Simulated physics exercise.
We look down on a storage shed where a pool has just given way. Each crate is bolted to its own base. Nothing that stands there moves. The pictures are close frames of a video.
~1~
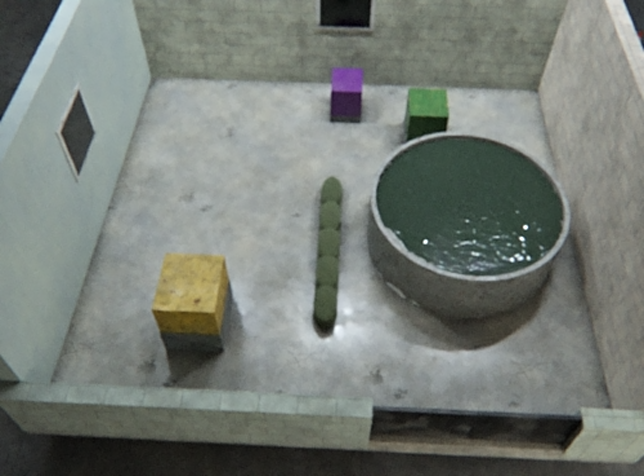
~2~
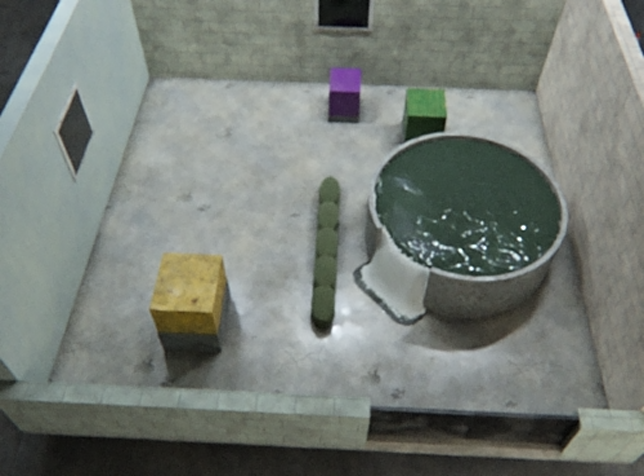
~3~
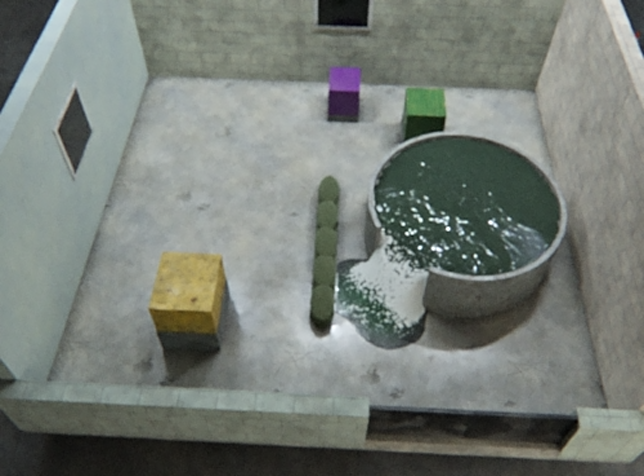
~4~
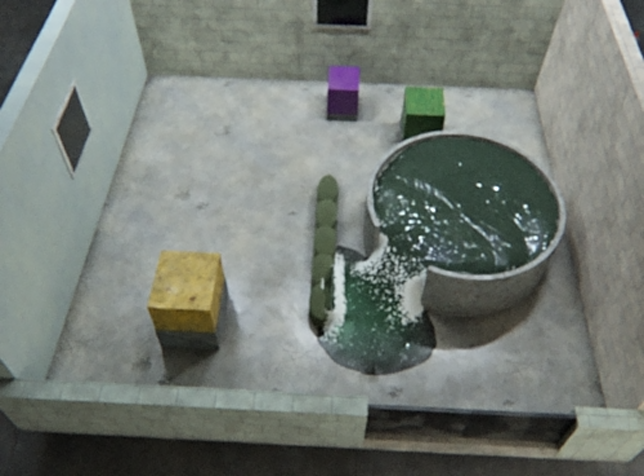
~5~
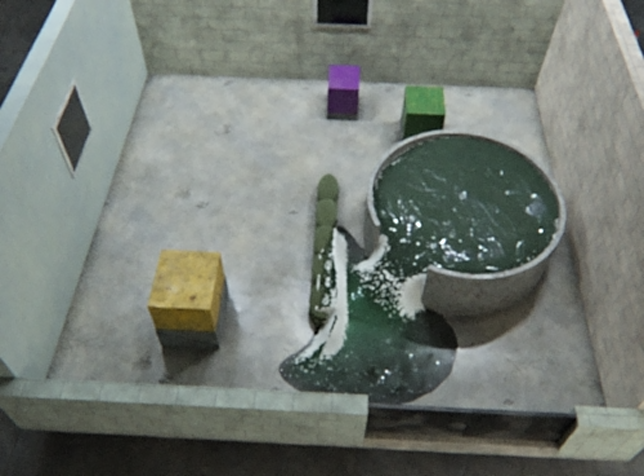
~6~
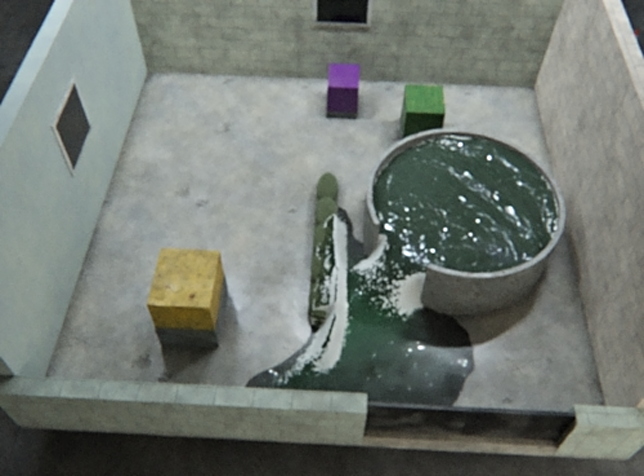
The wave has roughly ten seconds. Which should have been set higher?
One by one: The purple crate gets wet; the green crate stays dry; the yellow crate stays dry.
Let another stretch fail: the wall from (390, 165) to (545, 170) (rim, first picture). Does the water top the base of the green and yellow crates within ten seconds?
The green one is soaked, the yellow one keeps dry.
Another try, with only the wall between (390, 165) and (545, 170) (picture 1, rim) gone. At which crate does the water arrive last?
Last comes the yellow crate.
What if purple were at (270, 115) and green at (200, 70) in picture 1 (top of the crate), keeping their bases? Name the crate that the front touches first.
It is the yellow crate.
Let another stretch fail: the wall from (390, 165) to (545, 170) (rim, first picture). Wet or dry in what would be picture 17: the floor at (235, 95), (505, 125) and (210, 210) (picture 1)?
As listed: Awash, flooded, free of water.
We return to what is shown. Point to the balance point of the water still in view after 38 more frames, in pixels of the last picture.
Roughly at (357, 245).
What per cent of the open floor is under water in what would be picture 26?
Close to 55 %.
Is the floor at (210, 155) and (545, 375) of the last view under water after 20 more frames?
One after the other: Clear, wet.
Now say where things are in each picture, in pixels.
In the first picture, still water in the round tank at (468, 203).
In the second picture, the front is at (360, 273), out from the gap at (398, 275).
In the third picture, the front is at (384, 342), out from the gap at (397, 276).
In the fourth picture, water pours out at (396, 277) and has run to (343, 359).
In the fifth picture, water pours out at (396, 275) and has run to (296, 381).
In the sixth picture, the front is at a hidden place, out from the gap at (395, 273).
A moment on, water covers 25 % of the floor; the purple crate not reached, the green crate not reached, the yellow crate not reached.
Next, water covers 40 % of the floor; the purple crate water round its plinth, the green crate water round its plinth, the yellow crate water round its plinth.
Then, water covers 55 % of the floor; the purple crate water round its plinth, the green crate water round its plinth, the yellow crate water round its plinth.
Later, water covers 95 % of the floor; the purple crate water round its plinth, the green crate water round its plinth, the yellow crate water round its plinth.
In the end, water covers 100 % of the floor; the purple crate was topped, the green crate stayed above the water, the yellow crate stayed above the water.
